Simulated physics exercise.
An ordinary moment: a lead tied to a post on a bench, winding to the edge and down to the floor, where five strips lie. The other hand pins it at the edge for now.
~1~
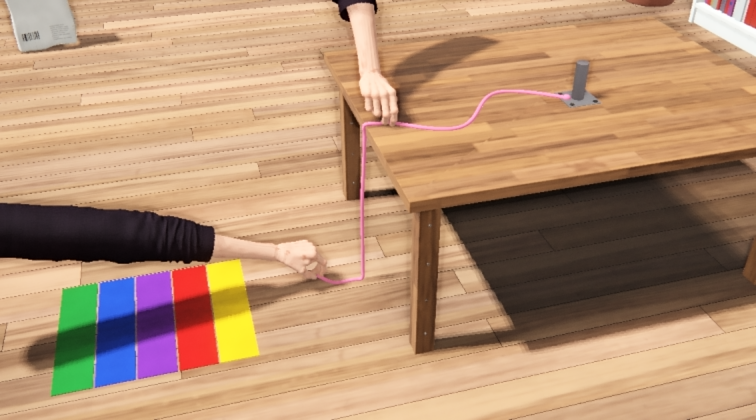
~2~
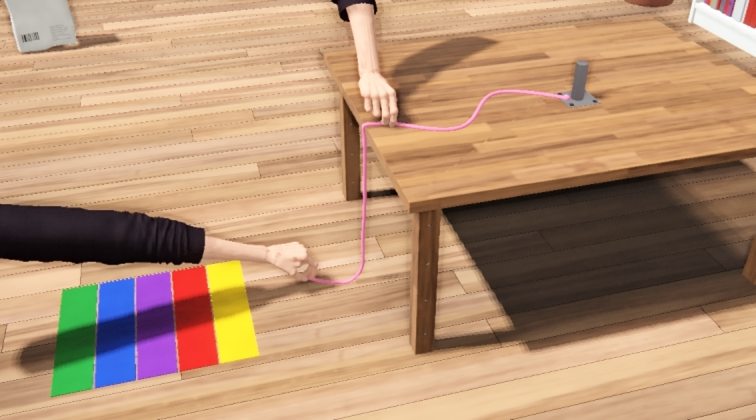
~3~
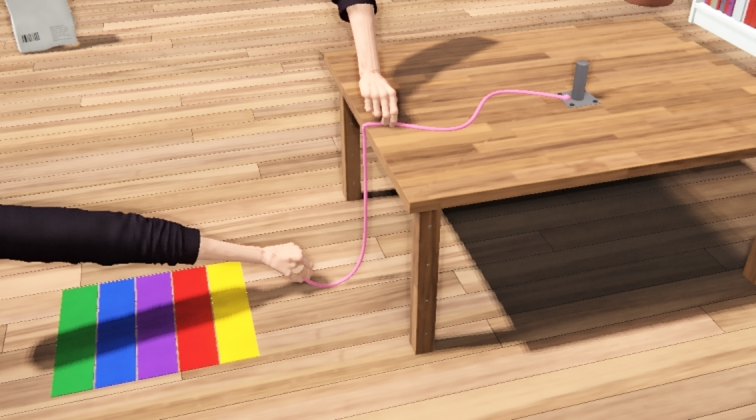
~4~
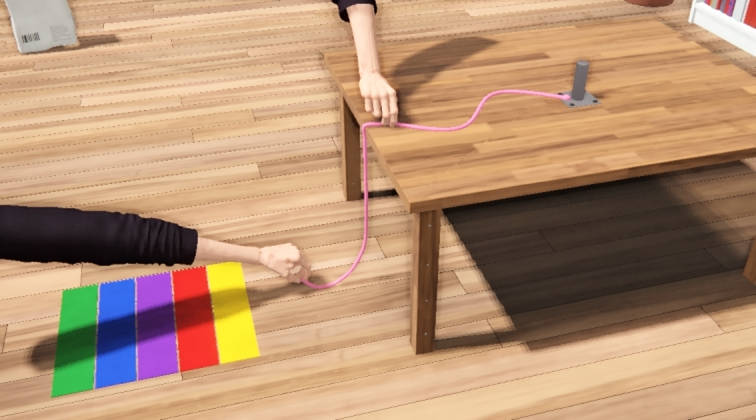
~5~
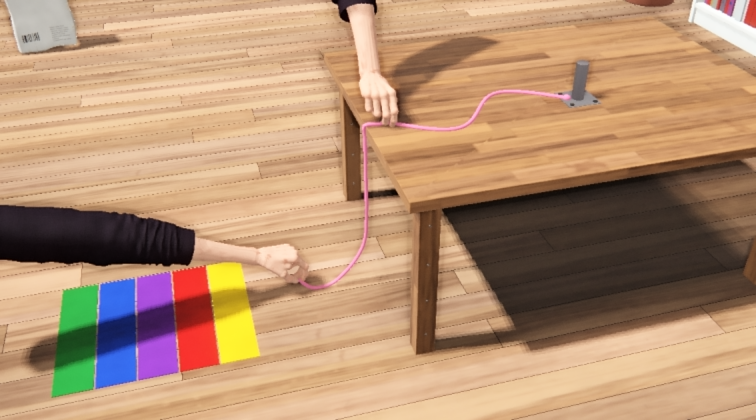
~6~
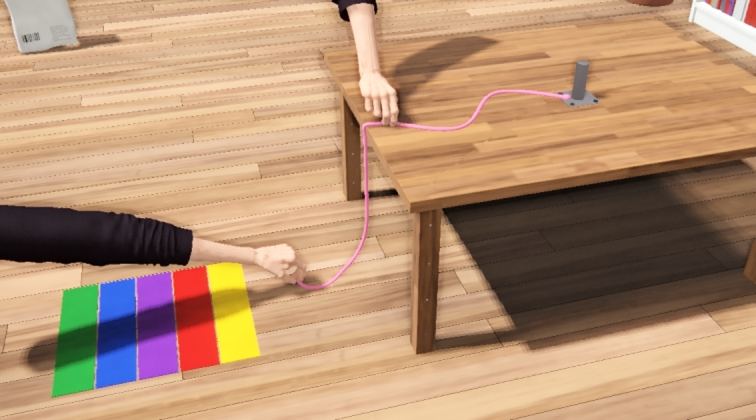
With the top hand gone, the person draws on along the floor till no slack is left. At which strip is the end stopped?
The end stops over the purple strip.
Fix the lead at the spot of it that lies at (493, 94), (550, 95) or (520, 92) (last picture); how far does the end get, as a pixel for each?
Try by try, around (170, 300), (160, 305) and (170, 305).
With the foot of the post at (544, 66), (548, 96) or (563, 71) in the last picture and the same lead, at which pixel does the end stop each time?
Near (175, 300), (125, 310) and (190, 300).
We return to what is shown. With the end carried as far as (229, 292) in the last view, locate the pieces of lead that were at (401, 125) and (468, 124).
Near (366, 138) and (423, 115).
A little later, end near (229, 292); over yellow.
Next, end near (182, 300); over red.
When it is tight, end near (153, 305); over purple. It gets as far as the purple strip.
